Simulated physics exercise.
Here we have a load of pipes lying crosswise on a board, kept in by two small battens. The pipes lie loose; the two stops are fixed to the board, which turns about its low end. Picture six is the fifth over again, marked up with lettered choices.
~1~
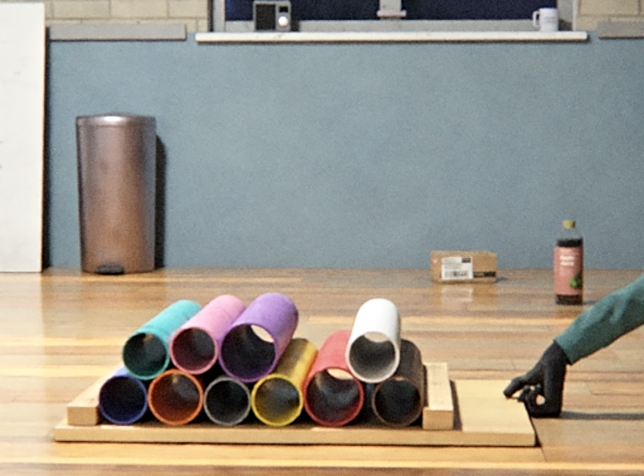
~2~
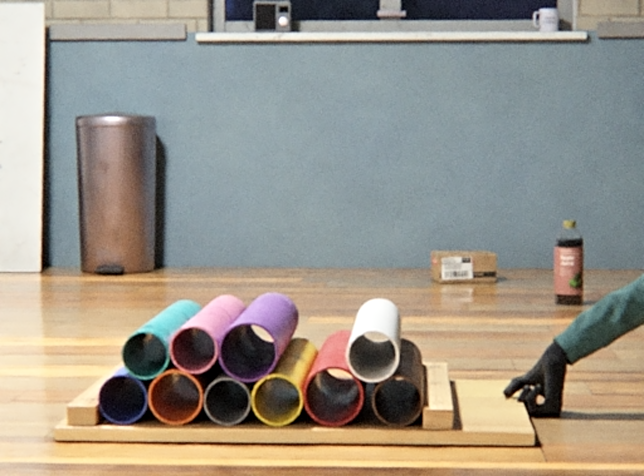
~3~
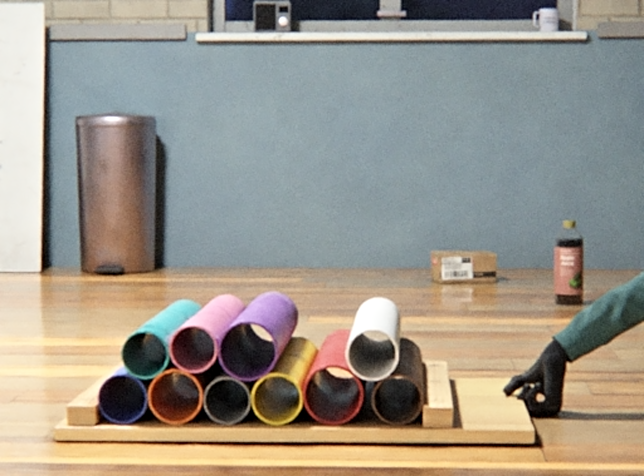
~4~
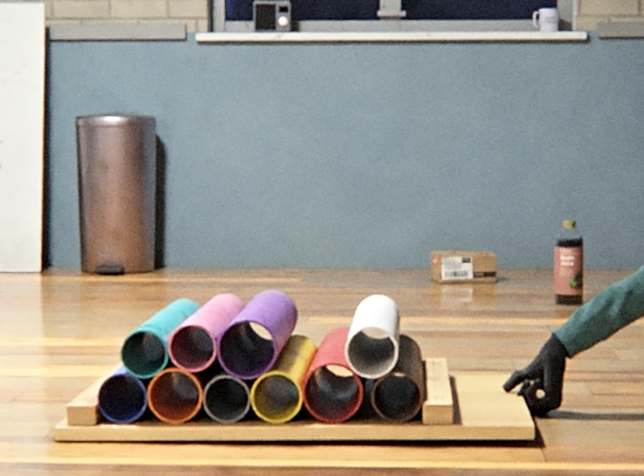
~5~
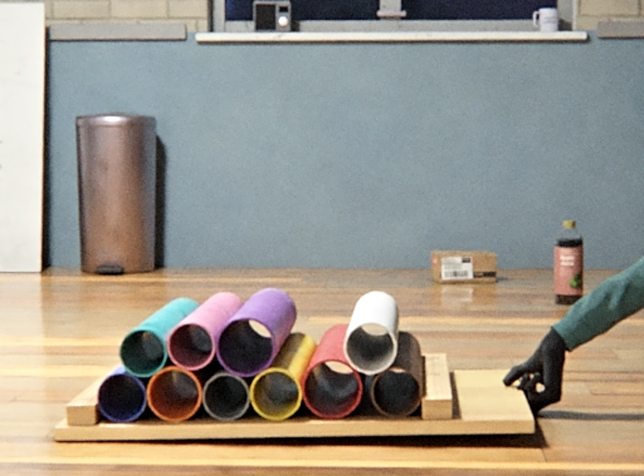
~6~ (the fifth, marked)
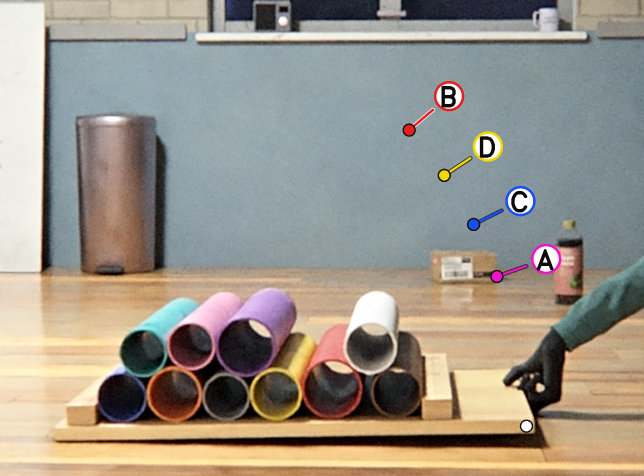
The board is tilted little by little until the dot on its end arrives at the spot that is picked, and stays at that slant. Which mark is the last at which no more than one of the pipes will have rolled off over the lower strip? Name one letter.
The last mark within the limit is A.
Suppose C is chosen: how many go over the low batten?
With C, three.
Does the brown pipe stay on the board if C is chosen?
The brown pipe: Yes.
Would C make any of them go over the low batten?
At C: Yes.
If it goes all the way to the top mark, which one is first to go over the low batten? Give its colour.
It is the turquoise one.
On the copy, A at (497, 277); B at (409, 130); C at (474, 224); D at (444, 176); the white dot at (526, 426).
On A. First, board at 14°.
Then, board at 20°.
Finally, board at 20°, none over the low batten.
By contrast, B four over the low batten (purple, turquoise, white, pink); C three over the low batten (purple, turquoise, pink); D three over the low batten (purple, turquoise, pink).
